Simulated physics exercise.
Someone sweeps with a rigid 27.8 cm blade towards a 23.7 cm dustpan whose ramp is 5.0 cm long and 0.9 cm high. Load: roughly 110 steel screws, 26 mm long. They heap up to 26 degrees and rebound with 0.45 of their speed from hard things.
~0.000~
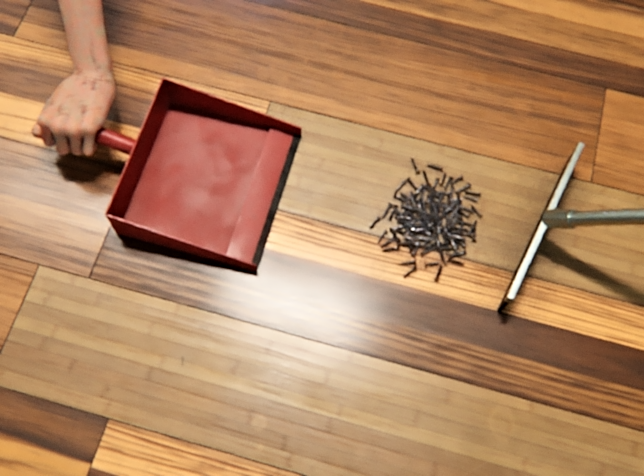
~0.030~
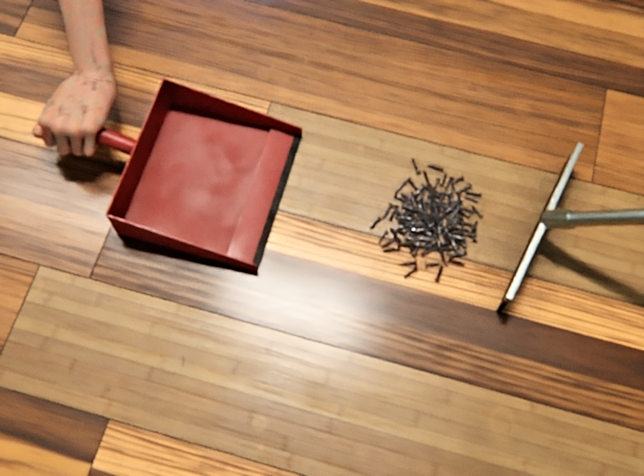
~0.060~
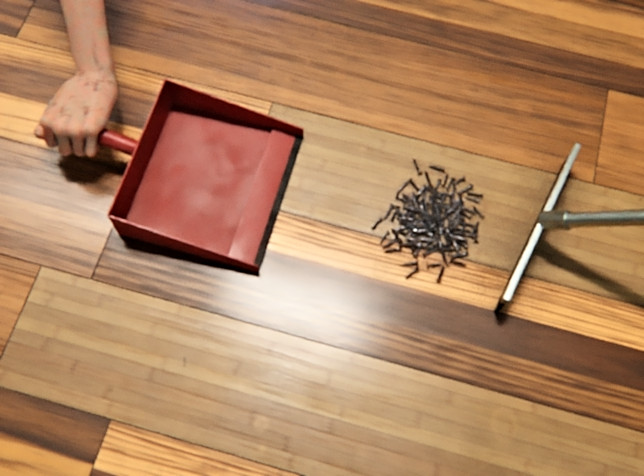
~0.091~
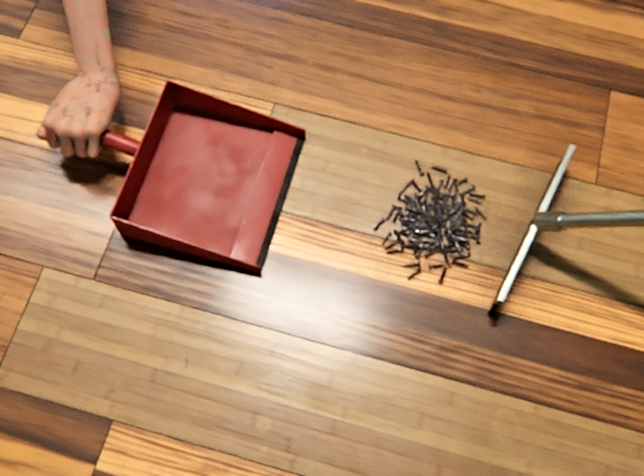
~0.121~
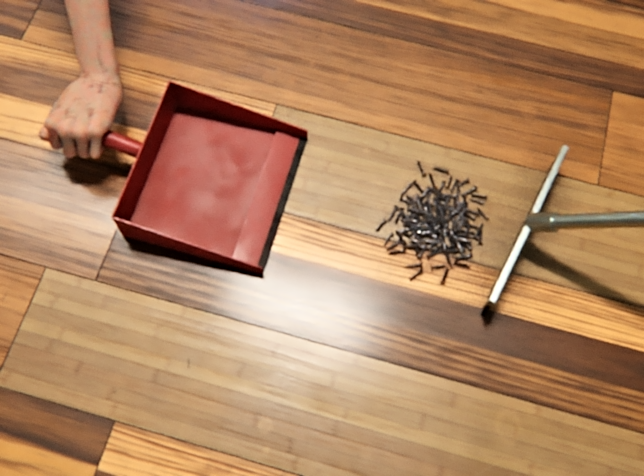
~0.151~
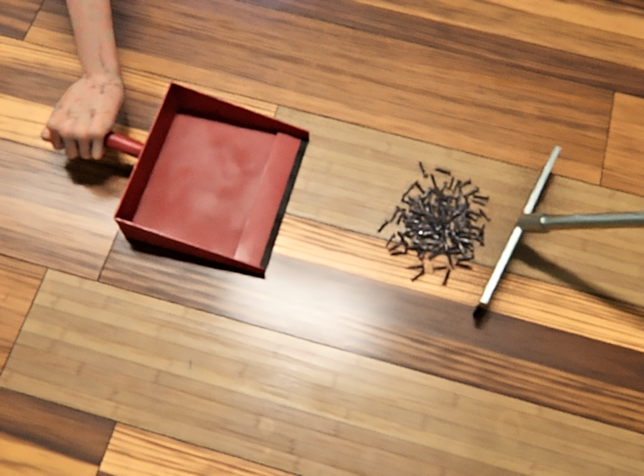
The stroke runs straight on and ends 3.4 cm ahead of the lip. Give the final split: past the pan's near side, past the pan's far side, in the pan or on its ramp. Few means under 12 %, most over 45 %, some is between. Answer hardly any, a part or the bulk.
Near side: Hardly any, far side: Hardly any, pan: Hardly any.
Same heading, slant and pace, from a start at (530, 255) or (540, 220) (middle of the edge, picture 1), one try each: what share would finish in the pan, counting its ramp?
Some 0 and 5 per cent.
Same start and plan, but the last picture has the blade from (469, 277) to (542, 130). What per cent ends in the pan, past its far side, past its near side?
Pan 20, far 30, near 0.
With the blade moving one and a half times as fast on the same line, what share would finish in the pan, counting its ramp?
In that case some 5 per cent.
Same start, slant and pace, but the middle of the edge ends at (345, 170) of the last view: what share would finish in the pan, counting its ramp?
About 5 per cent.
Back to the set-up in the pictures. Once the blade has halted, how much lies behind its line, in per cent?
About 5 per cent.
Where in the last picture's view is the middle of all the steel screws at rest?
At about (320, 197).
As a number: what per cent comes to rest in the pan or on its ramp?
Roughly 5 per cent.
After 0.45 s, middle of the blade 20 cm from the lip; 0 % over the lip, far side 5 %, near side 0 %.
After 0.64 s, middle of the blade 12 cm from the lip; 0 % over the lip, far side 5 %, near side 0 %.
After 0.95 s, middle of the blade 7 cm from the lip; 5 % over the lip, far side 5 %, near side 0 %.
By 1.7 s all is still; near side 0 %, far side 5 %, pan 5 %, in front of the lip or behind the blade 90 %.
